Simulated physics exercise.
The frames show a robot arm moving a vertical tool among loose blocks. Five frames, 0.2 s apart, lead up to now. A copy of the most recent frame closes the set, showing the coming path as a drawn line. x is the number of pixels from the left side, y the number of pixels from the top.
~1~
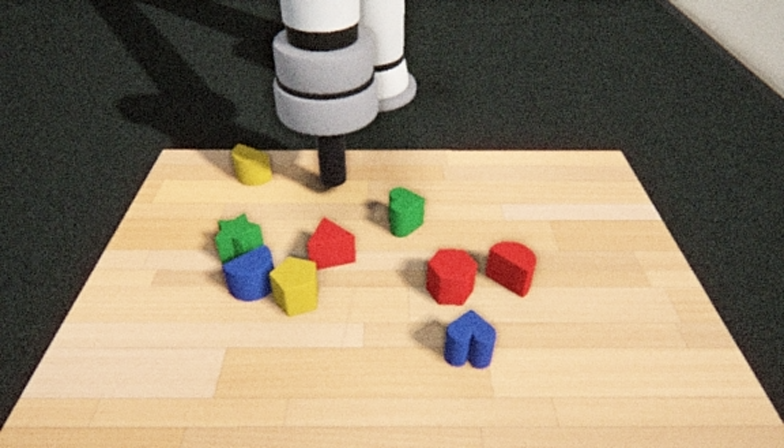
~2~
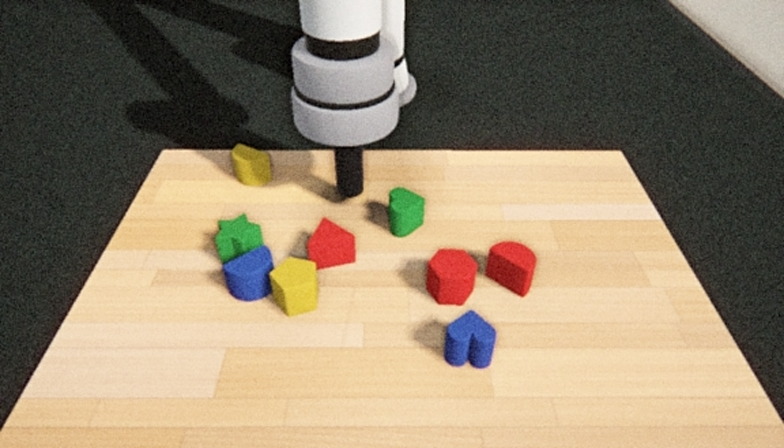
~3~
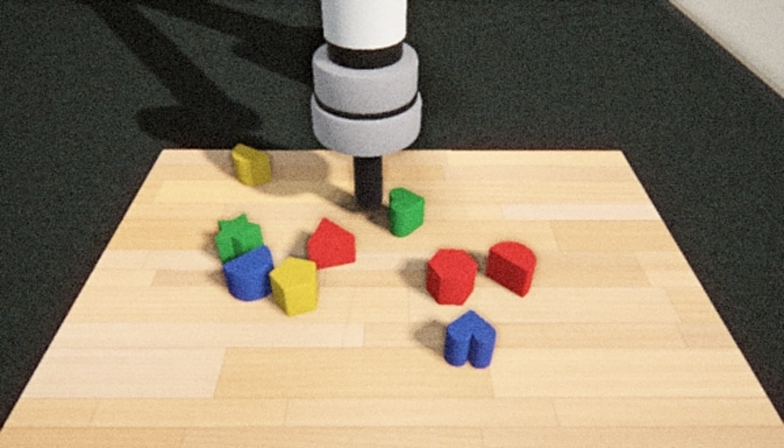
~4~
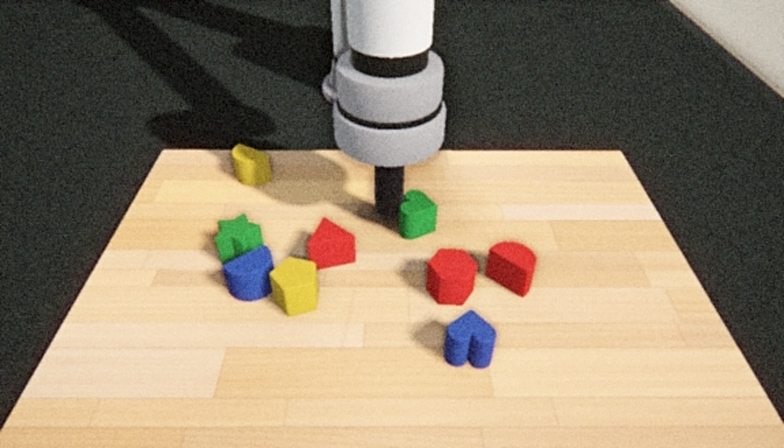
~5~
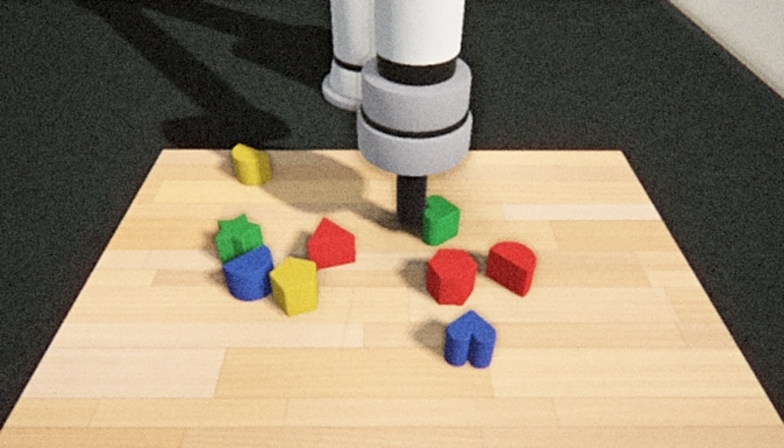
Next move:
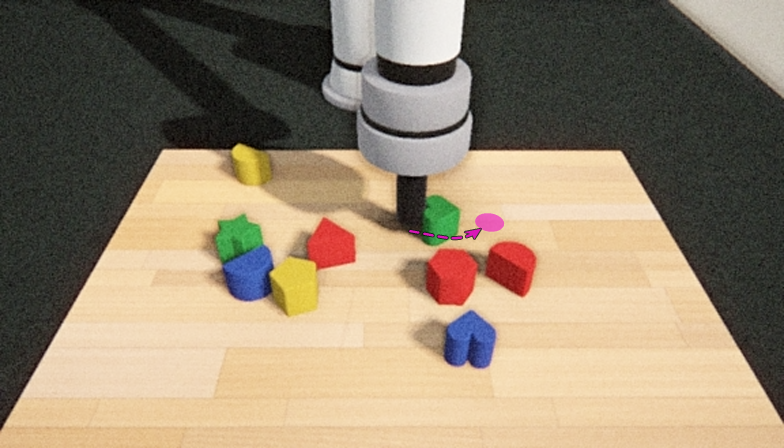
On a wooden board, a robot arm moves right and pushes the green heart block rightward.
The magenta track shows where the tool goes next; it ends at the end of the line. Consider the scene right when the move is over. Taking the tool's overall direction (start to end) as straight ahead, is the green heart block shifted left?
Final answer: No.
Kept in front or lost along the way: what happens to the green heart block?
I'd say the green heart block has slipped off and sits beside or behind the tool.
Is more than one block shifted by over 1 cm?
No, that is not how it ends up.
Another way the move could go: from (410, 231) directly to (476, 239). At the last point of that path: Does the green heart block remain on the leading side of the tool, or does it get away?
Kept ahead.
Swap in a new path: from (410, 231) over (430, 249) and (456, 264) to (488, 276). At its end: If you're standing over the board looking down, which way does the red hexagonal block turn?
Answer: With the clock.
The line goes from (410, 231) through (440, 237) and (470, 235) to (490, 222).
On the path given first. One third of the way, tool at (442, 224); green heart block at (472, 212).
Two thirds of the way, tool at (472, 223); green heart block at (502, 212).
At the end, tool at (492, 210); green heart block at (517, 208), turned 35° clockwise; red D-shaped block unmoved.
